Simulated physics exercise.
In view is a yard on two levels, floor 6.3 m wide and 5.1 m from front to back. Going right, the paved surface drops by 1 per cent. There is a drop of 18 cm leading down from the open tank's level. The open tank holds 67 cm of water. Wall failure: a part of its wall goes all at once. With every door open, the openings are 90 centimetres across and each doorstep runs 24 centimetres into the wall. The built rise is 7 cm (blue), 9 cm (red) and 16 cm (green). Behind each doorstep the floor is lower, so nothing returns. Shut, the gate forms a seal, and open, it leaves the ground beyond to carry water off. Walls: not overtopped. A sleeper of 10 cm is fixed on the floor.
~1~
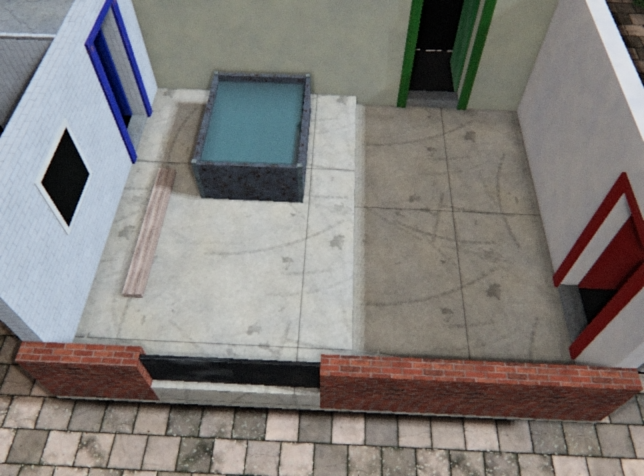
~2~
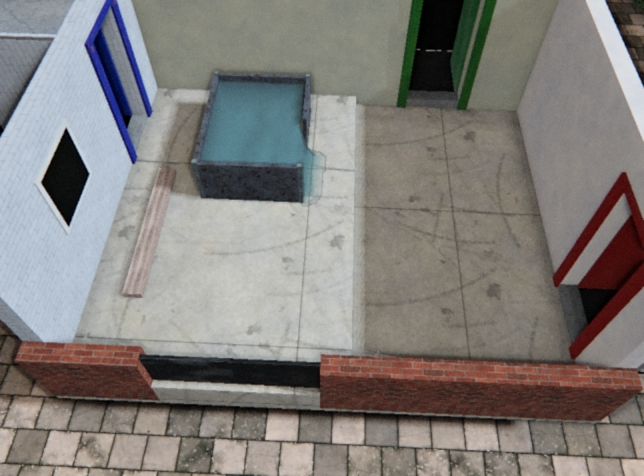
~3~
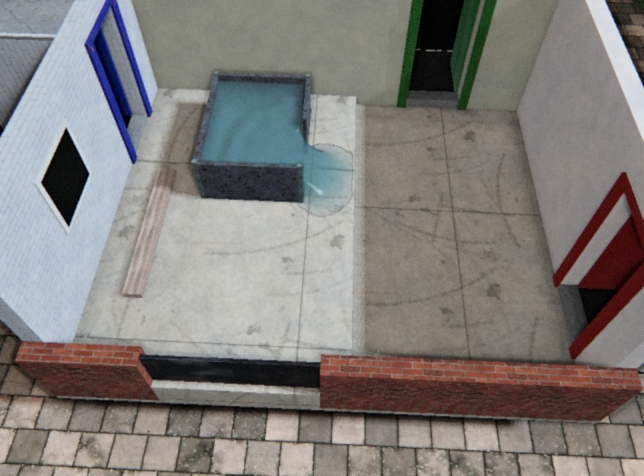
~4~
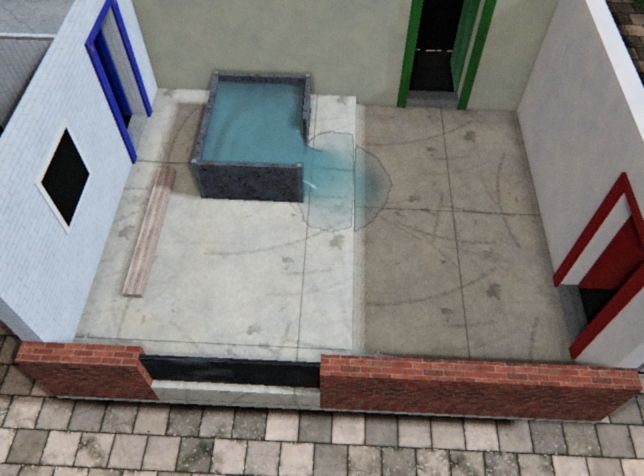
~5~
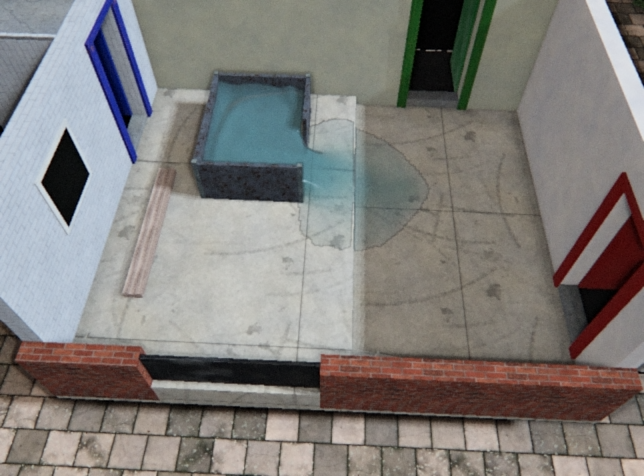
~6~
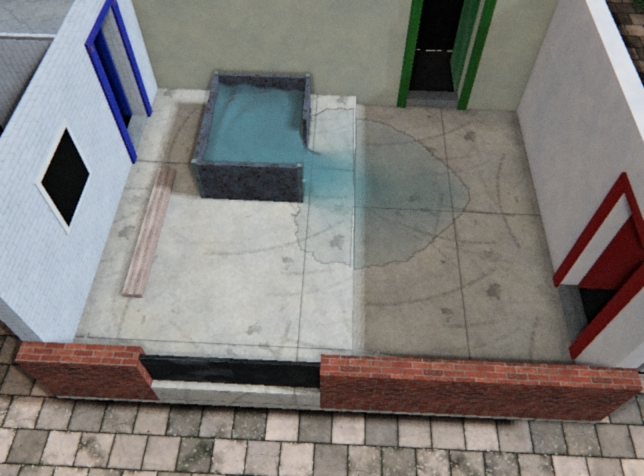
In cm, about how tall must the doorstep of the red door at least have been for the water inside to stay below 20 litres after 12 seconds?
It would have had to be close to 13 cm tall.
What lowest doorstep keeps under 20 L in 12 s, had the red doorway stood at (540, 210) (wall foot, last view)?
It needs about 19 cm.
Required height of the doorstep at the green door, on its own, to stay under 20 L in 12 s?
For green: Close to 8.0 cm.
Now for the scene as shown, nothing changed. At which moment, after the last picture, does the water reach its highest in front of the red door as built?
That happens close to 1.4 s on the clock.
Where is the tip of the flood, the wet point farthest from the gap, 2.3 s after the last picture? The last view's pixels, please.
At about (569, 393).
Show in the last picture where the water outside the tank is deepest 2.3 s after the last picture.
Look close to (569, 393).
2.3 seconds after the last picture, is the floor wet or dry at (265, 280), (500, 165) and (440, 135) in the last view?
Those three come out bone-dry, soaked and soaked, in that order.
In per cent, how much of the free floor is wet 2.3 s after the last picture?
Some 50 per cent is wet.
Then, 0.7 s after the last picture water covers 40 % of the floor, deepest (28 cm) near (317, 183); it has not reached the red door.
Then, 2.3 s after the last picture water covers 50 % of the floor, deepest (25 cm) near (569, 393); 13 cm at the red door, 25 litres in over its 9 cm doorstep.
Then, 11.3 s after the last picture water covers 50 % of the floor, deepest (14 cm) near (535, 237); 9 cm at the red door, 74 litres in over its 9 cm doorstep.
At the red door as built, the water peaked near 18 cm, 1.3 s after the last picture.
With a doorstep of 12 cm, 27 litres would have come in within the 12 s; with 14 cm, 13 litres. So under 20 litres takes about 13 cm.
